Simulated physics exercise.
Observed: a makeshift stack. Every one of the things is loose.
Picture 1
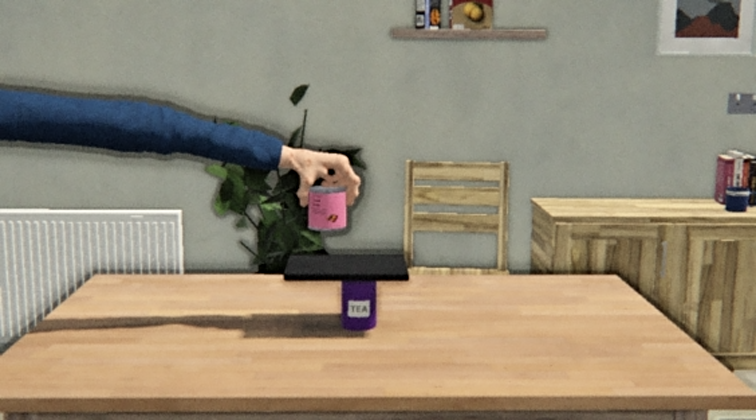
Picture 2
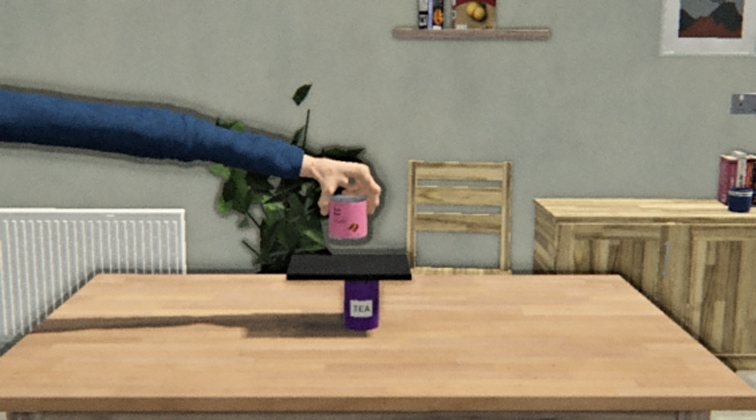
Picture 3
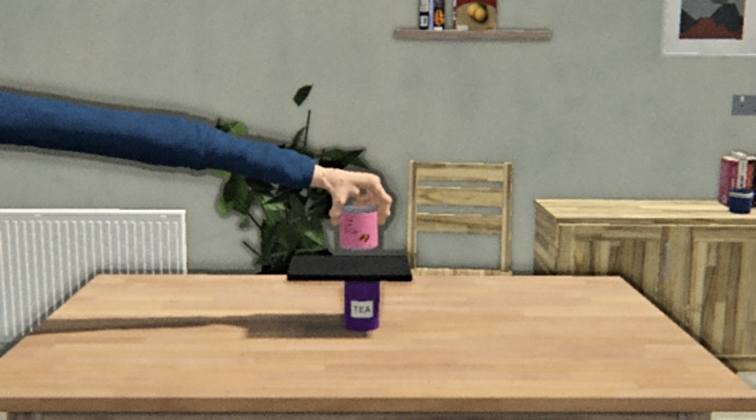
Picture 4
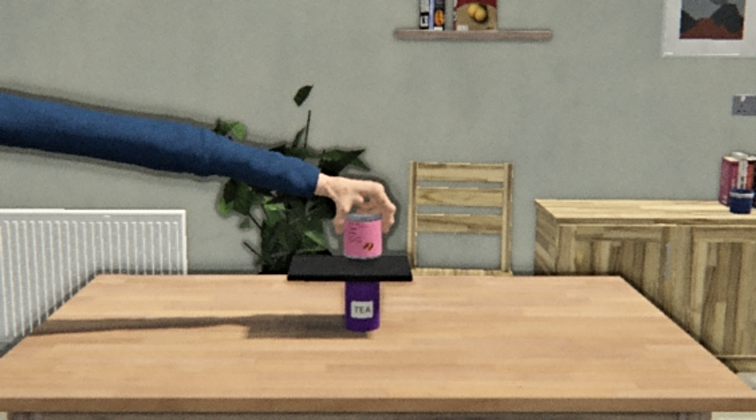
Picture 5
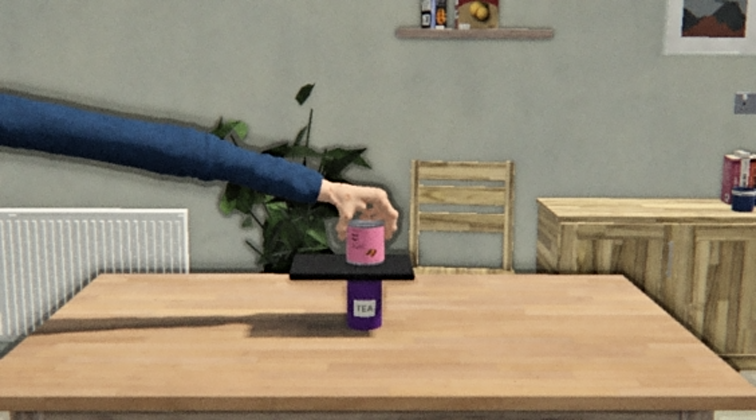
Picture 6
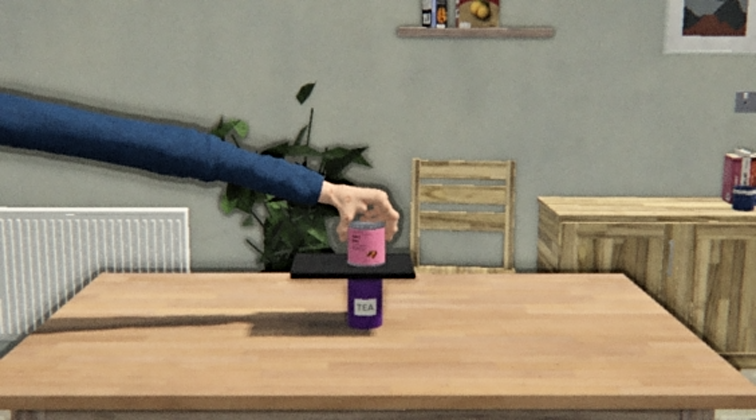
A hand in a blue sleeve, reaching in from the left, moves a pink tin slightly right and lowers it onto a flat black lid, keeping hold of it. The lid lies across a purple tea canister on a wooden table, seen from the front in a room. Behind are a white radiator, a leafy plant, a wooden chair, a sideboard and a shelf, while the view barely shifts.
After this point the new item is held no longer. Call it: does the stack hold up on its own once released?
Holds up.
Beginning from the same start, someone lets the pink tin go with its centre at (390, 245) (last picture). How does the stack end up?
Result: The stack stays stable.
Then, 0.50 s past the last view, nothing moves.
Then, 1.30 s past the last view, pink tin resting near (366, 244).
Then, 2.10 s past the last view, things are still on the move.
Finally, all 3 still in place. Final places as the last picture's camera would see them, pink tin near (366, 244). The stack keeps its balance.
